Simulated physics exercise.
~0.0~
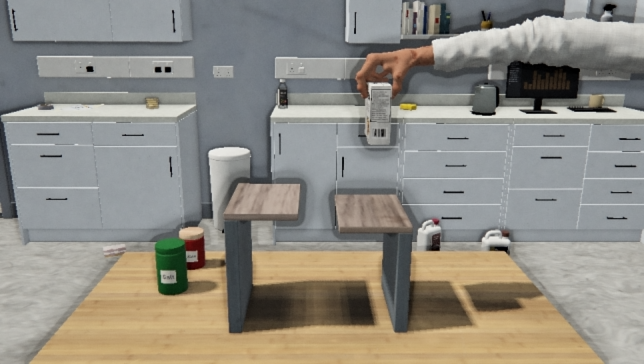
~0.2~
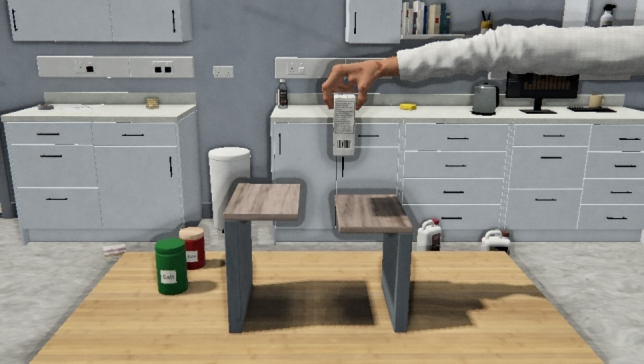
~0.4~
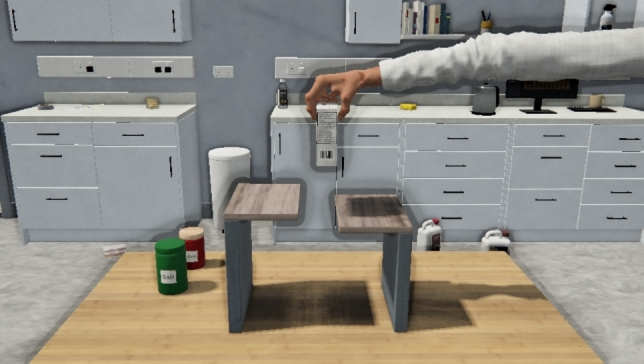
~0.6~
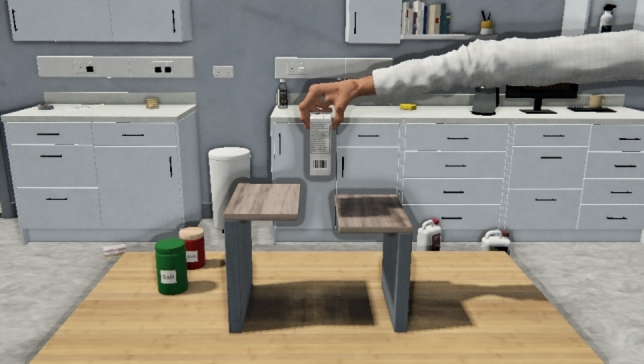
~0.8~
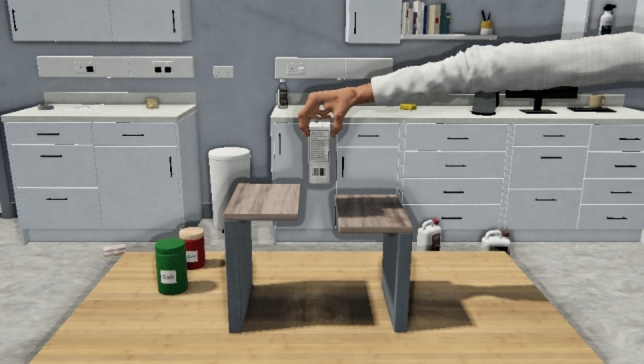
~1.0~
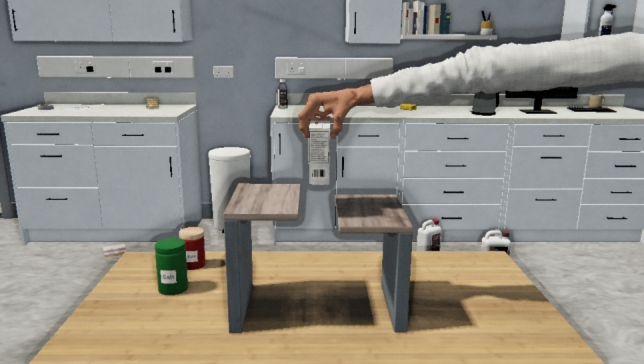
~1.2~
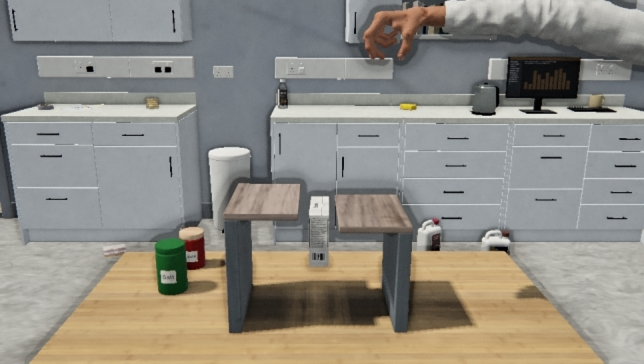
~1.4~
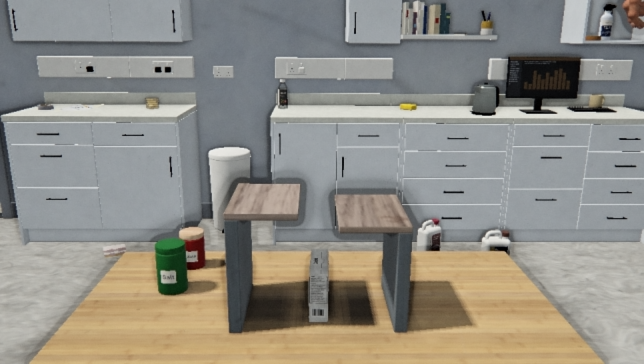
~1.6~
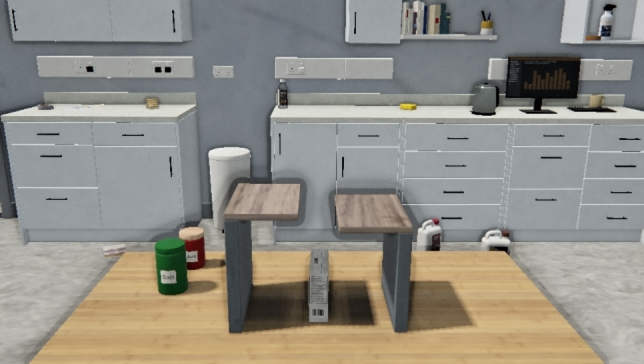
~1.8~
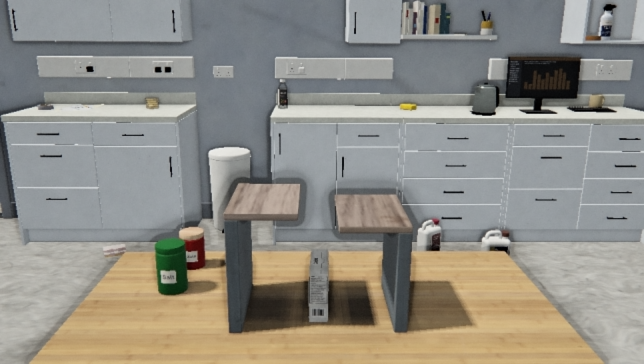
In a laboratory with pale grey cabinets and drawers, seen from the front across a light wooden table, two small stands with wood-look tops and dark legs stand side by side with a narrow gap between them, the left one slightly taller. A green jar and a red jar sit to the left. A hand in a white sleeve, reaching in from the right, carries a white packet leftward and lowers it above the gap. The fingers release it and the hand withdraws. The packet drops between the stands and rests upright on the table.
